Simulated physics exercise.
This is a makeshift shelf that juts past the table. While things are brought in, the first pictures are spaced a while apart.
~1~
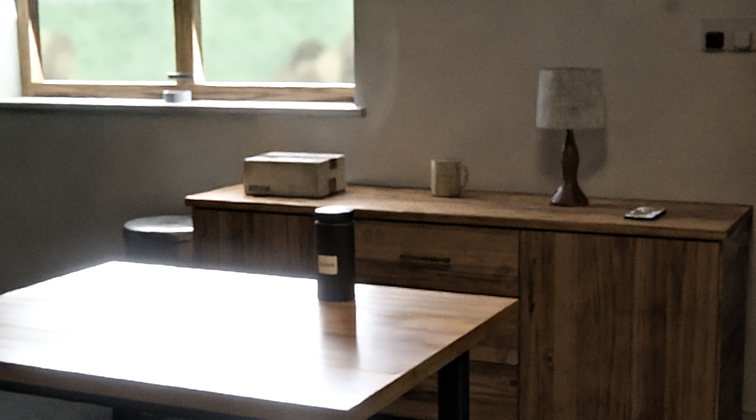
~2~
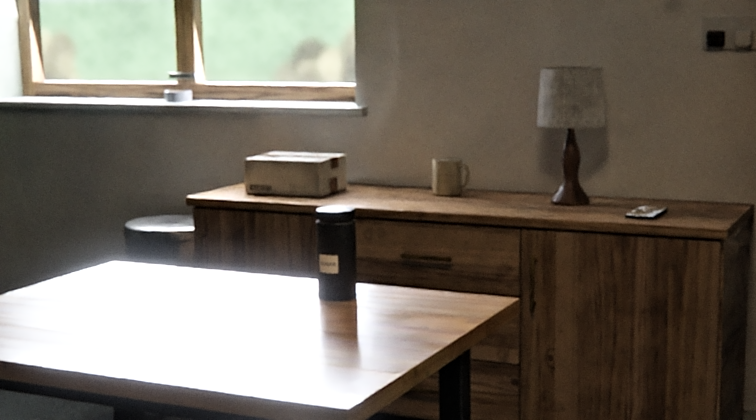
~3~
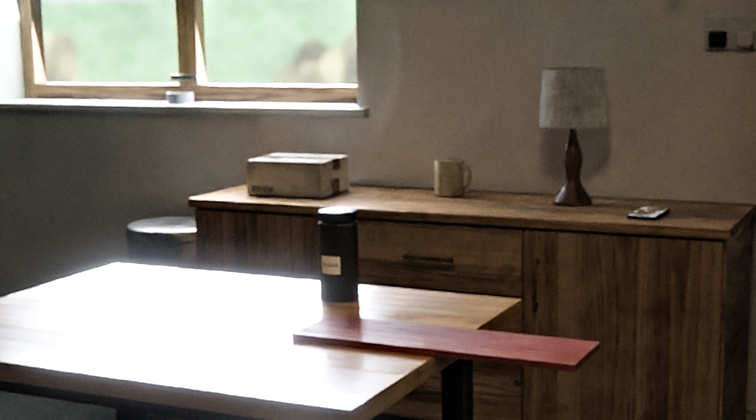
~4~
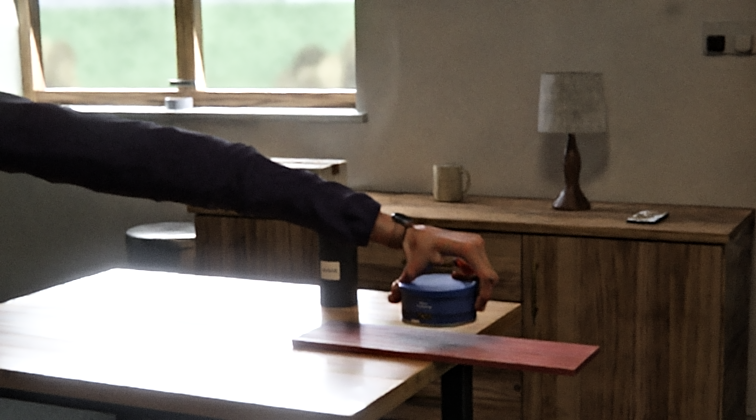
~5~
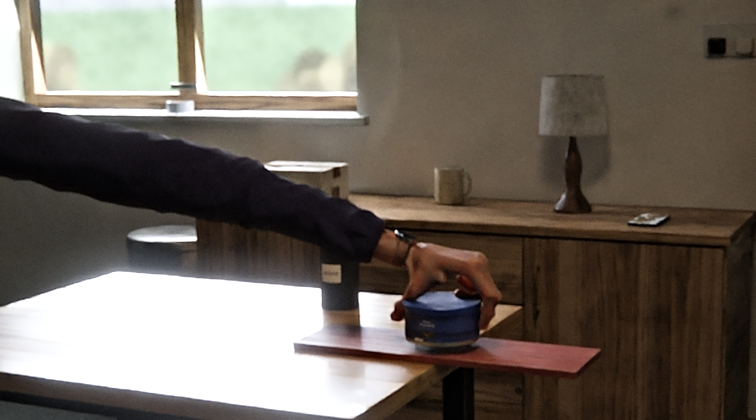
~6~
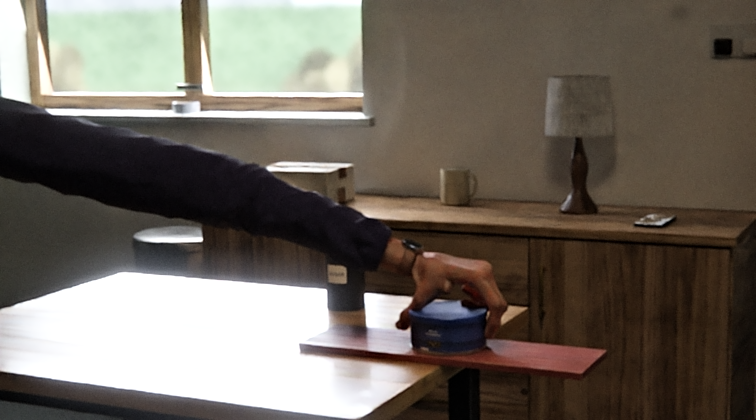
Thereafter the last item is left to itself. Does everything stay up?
Yes: Never falls.
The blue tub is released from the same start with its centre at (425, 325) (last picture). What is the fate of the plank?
Outcome: Stable.
Then, 0.50 s later than the last frame, all is still.
Then, 1.30 s later than the last frame, blue tub resting near (448, 328).
When it is over, all 3 as before. End places, in pixels of the last picture, blue tub near (448, 328). The plank keeps its balance.
